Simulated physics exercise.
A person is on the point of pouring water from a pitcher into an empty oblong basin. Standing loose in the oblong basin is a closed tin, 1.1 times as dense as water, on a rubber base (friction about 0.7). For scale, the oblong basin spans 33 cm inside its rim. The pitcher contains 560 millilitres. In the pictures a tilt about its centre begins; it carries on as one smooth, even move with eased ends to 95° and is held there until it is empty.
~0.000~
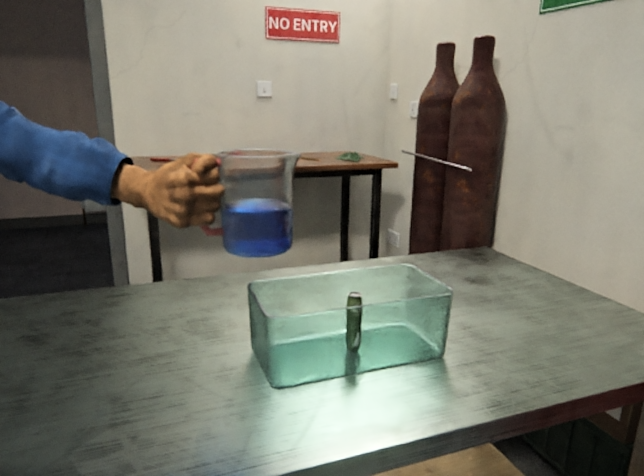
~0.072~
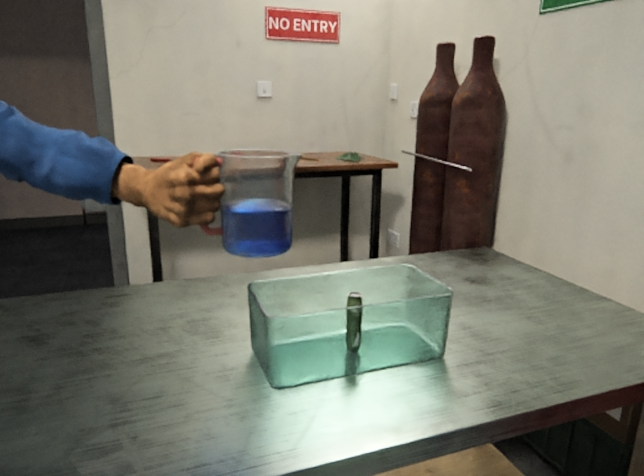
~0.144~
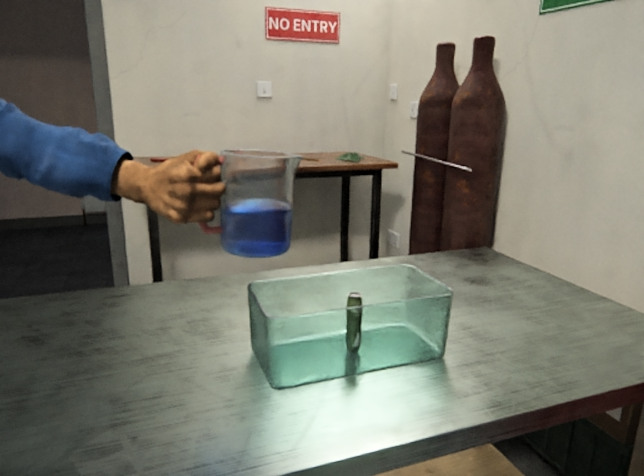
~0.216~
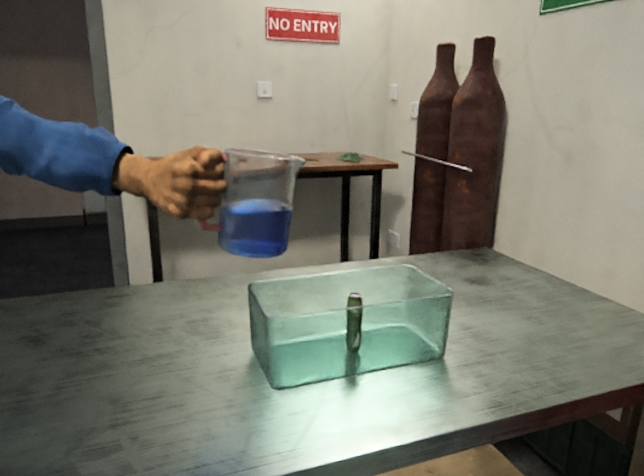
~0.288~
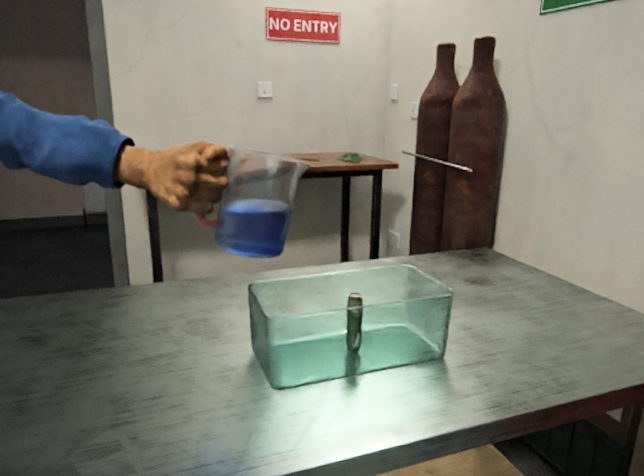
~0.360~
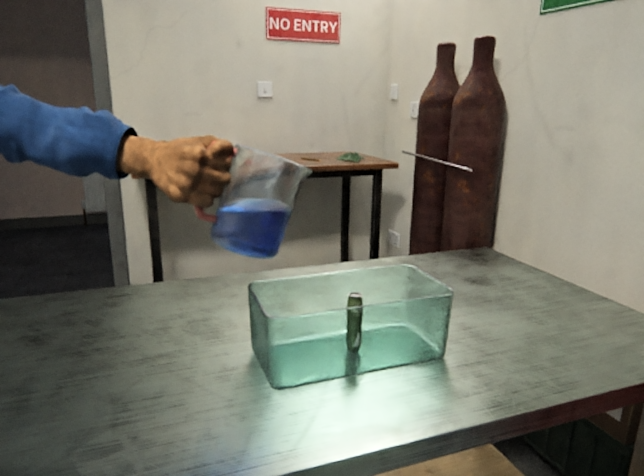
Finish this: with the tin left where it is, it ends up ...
It ends up knocked over.
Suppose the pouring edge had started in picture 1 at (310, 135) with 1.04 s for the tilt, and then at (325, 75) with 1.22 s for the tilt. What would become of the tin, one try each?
In the first try it remains standing; in the second it remains standing.
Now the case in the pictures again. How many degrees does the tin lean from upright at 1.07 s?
I'd say it's tipped close to 5 degrees.
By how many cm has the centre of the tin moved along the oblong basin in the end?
It finishes around 8.5 cm from where it began.
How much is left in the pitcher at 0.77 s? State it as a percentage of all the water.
I'd put it near 100 percent.
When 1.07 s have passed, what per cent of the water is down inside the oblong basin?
Roughly 16 %.
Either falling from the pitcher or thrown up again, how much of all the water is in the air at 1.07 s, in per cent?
About 22 percent.
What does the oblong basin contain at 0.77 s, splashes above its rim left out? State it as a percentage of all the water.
Around 0 percent.
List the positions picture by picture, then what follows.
It leans 0°; its right rim is at (300, 153); the water meets the walls at (223, 206) and (288, 203); the oblong basin's rim runs from (257, 300) to (431, 278); the tin's top is at (355, 297), in the first frame.
It leans 1°; its right rim is at (301, 154); the water meets the walls at (223, 207) and (288, 203), in the second frame.
It leans 3°; its right rim is at (303, 156); the water meets the walls at (223, 208) and (288, 203), in the third frame.
It leans 7°; its right rim is at (306, 160); the water meets the walls at (223, 209) and (288, 203), in the fourth frame.
It leans 12°; its right rim is at (309, 164); the water meets the walls at (222, 208) and (288, 203), in the fifth frame.
It leans 19°; its right rim is at (312, 170); the water meets the walls at (220, 208) and (289, 203), in the sixth frame.
Then, 0.77 s in, the tilt is 66° and 100 per cent is still to pour; the tin stands where it began.
Then, 1.07 s in, the tilt is 91° and 61 per cent is still to pour; the tin leans 4°.
Then, 1.38 s in, the tilt is 95° and 20 per cent is still to pour; the tin lies on its side.
Then, 1.72 s in, the tilt is 95° and 5 per cent is still to pour; the tin lies on its side.
Finally, the tin lies on its side.
